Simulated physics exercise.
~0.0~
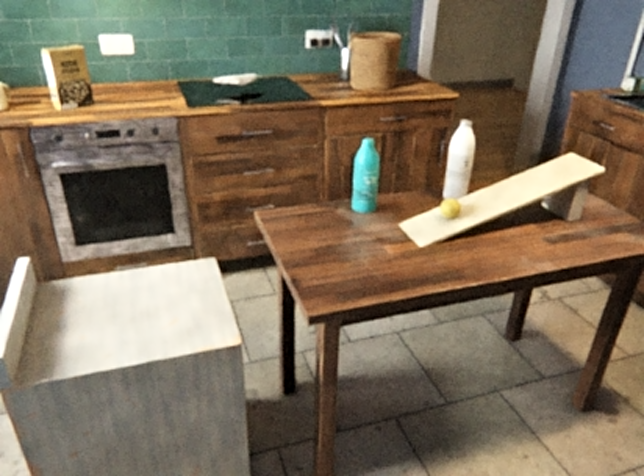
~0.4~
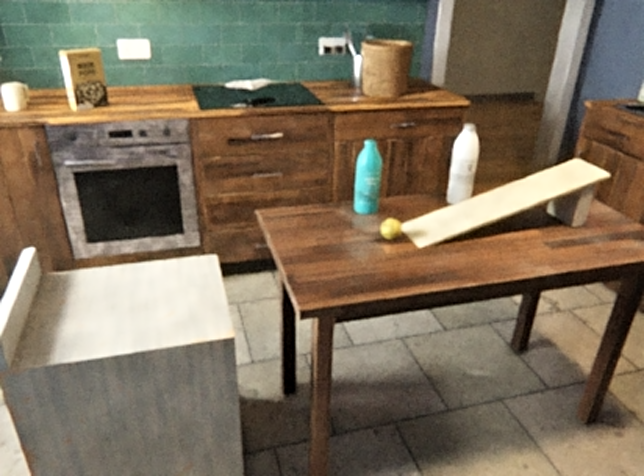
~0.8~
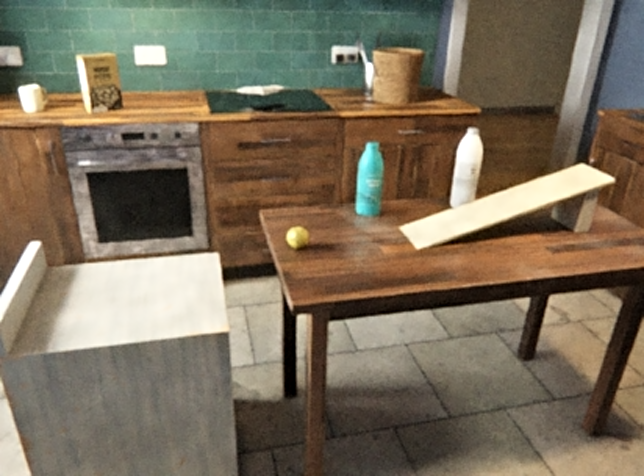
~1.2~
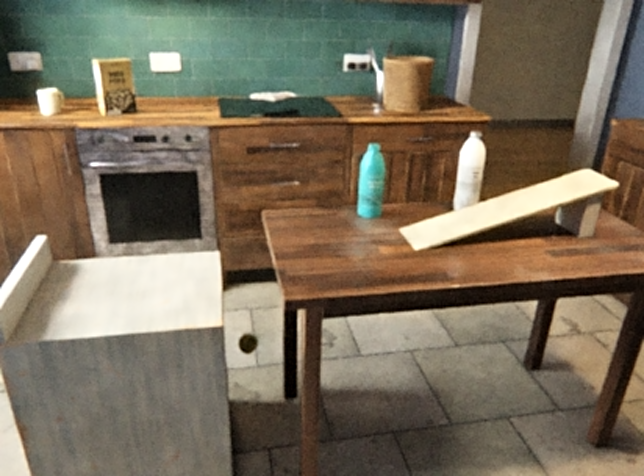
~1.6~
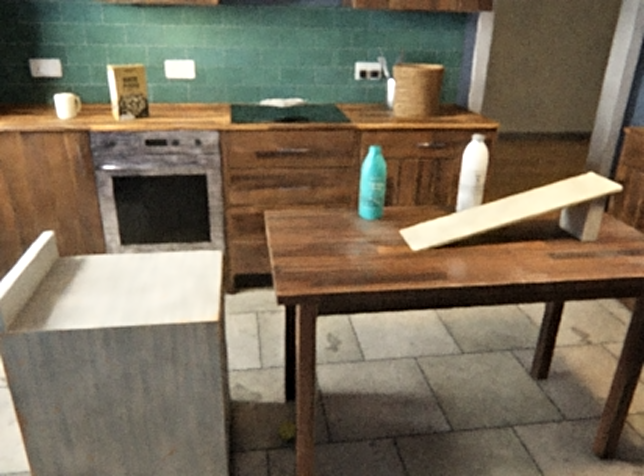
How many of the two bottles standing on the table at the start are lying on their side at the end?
None of them are; the white bottle and the turquoise bottle are both still upright on the table.
To begin with, a yellow ball is on a pale sloping board set on a wooden kitchen table, with a turquoise bottle and a white bottle standing behind it. The ball rolls down to the left, leaves the foot of the ramp and crosses the tabletop. It goes past the table's left edge and drops into the gap before the lower, pale-topped unit. It never reaches that far top, ending low down near the tiled floor between the two. Both bottles stay standing in their places as the view drifts slightly sideways.
